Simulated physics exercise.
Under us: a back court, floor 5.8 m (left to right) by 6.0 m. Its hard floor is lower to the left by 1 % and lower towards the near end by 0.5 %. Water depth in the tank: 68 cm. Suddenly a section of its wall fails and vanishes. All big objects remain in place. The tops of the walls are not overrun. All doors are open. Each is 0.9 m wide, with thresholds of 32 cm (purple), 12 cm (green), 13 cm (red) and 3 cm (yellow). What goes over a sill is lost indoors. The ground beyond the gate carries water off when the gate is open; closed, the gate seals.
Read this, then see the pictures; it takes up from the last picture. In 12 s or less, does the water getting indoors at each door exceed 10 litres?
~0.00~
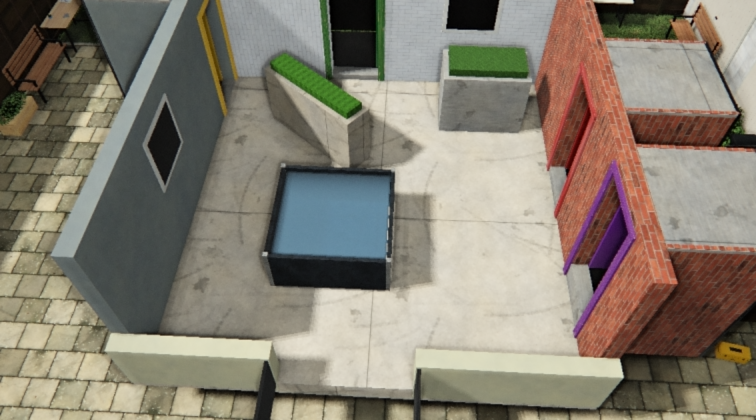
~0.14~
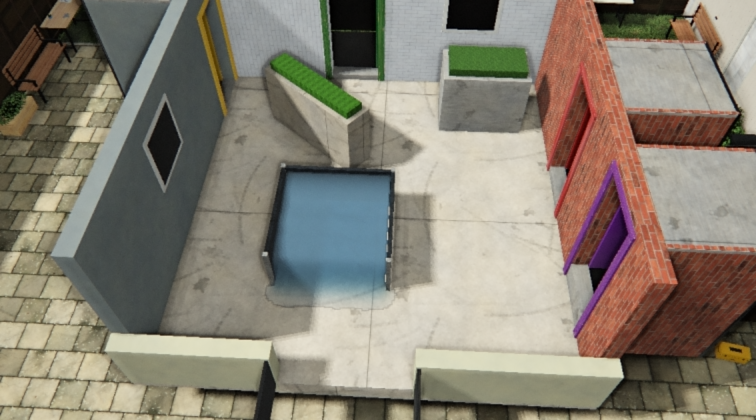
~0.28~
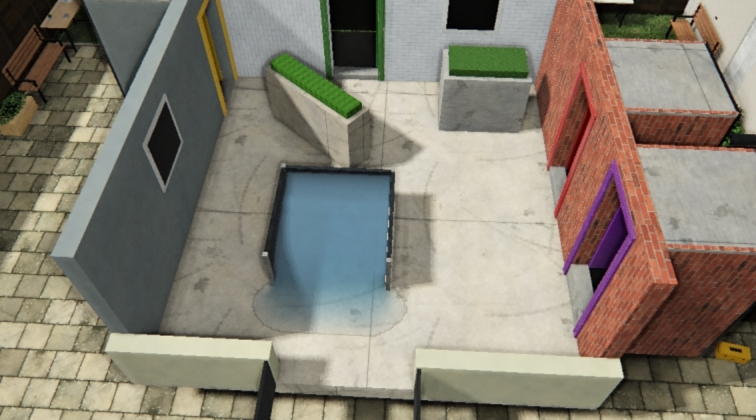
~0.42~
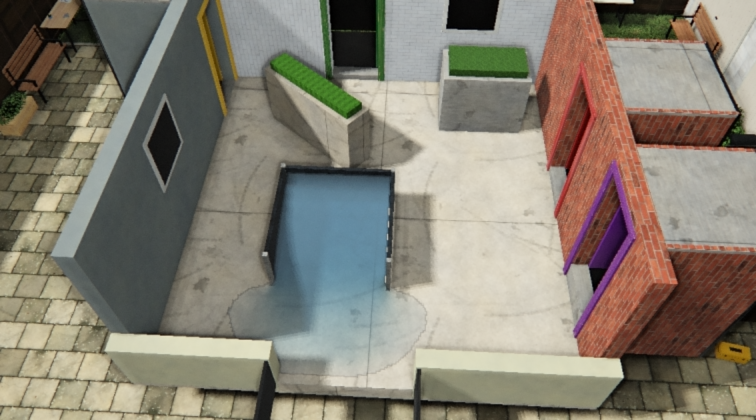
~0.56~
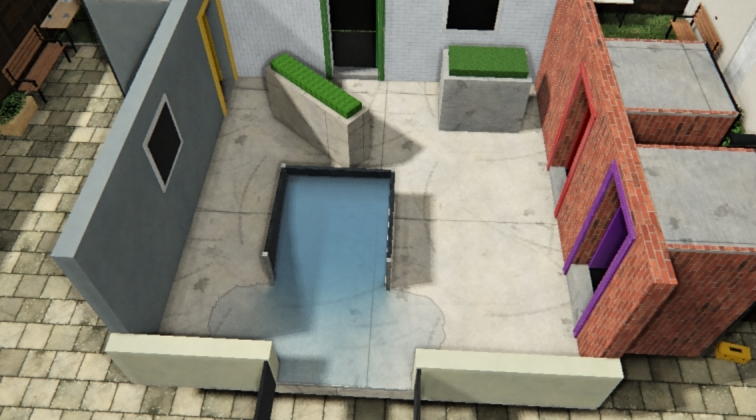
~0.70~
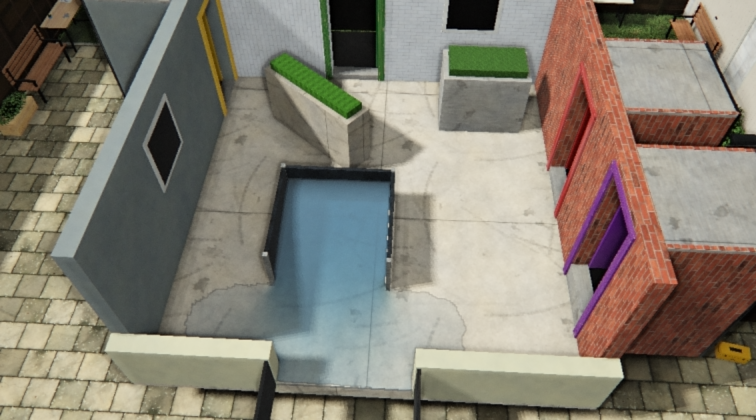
Outcome: For the purple door I'd say within the limit. For the green door I'd say within the limit. For the red door I'd say within the limit. For the yellow door I'd say above the limit.
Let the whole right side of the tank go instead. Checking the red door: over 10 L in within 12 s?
Red: Exceeds.
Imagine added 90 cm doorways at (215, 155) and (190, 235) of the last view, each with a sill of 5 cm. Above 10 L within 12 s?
The first door falls short and the second falls short.
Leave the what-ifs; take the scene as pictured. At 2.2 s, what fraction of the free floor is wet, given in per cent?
Around 25 per cent.
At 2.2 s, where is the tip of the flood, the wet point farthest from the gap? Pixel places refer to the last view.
About pixel (578, 380).
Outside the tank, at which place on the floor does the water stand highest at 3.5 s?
Spot: Approx. (151, 359).
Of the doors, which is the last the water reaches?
Last: Green.
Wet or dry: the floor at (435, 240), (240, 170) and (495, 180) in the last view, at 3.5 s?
Respectively: Was missed, got hit, was missed.
After 1.4 s water covers 15 % of the floor and is deepest (35 cm) near (151, 359); purple door not reached, green door not reached, red door not reached, yellow door not reached.
After 2.2 s water covers 25 % of the floor and is deepest (30 cm) near (164, 360); purple door not reached, green door not reached, red door not reached, yellow door not reached.
After 3.5 s water covers 40 % of the floor and is deepest (16 cm) near (151, 359); purple door 4 cm at the sill, 0 L in, green door not reached, red door not reached, yellow door not reached.
After 7.0 s water covers 50 % of the floor and is deepest (8 cm) near (236, 82); purple door 1 cm at the sill, 0 L in, green door 1 cm at the sill, 0 L in, red door 1 cm at the sill, 0 L in, yellow door 7 cm at the sill, 17 L in.
After 12.0 s water covers 60 % of the floor and is deepest (4 cm) near (190, 231); purple door 0 cm at the sill, 0 L in, green door 1 cm at the sill, 0 L in, red door 0 cm at the sill, 0 L in, yellow door 4 cm at the sill, 40 L in.
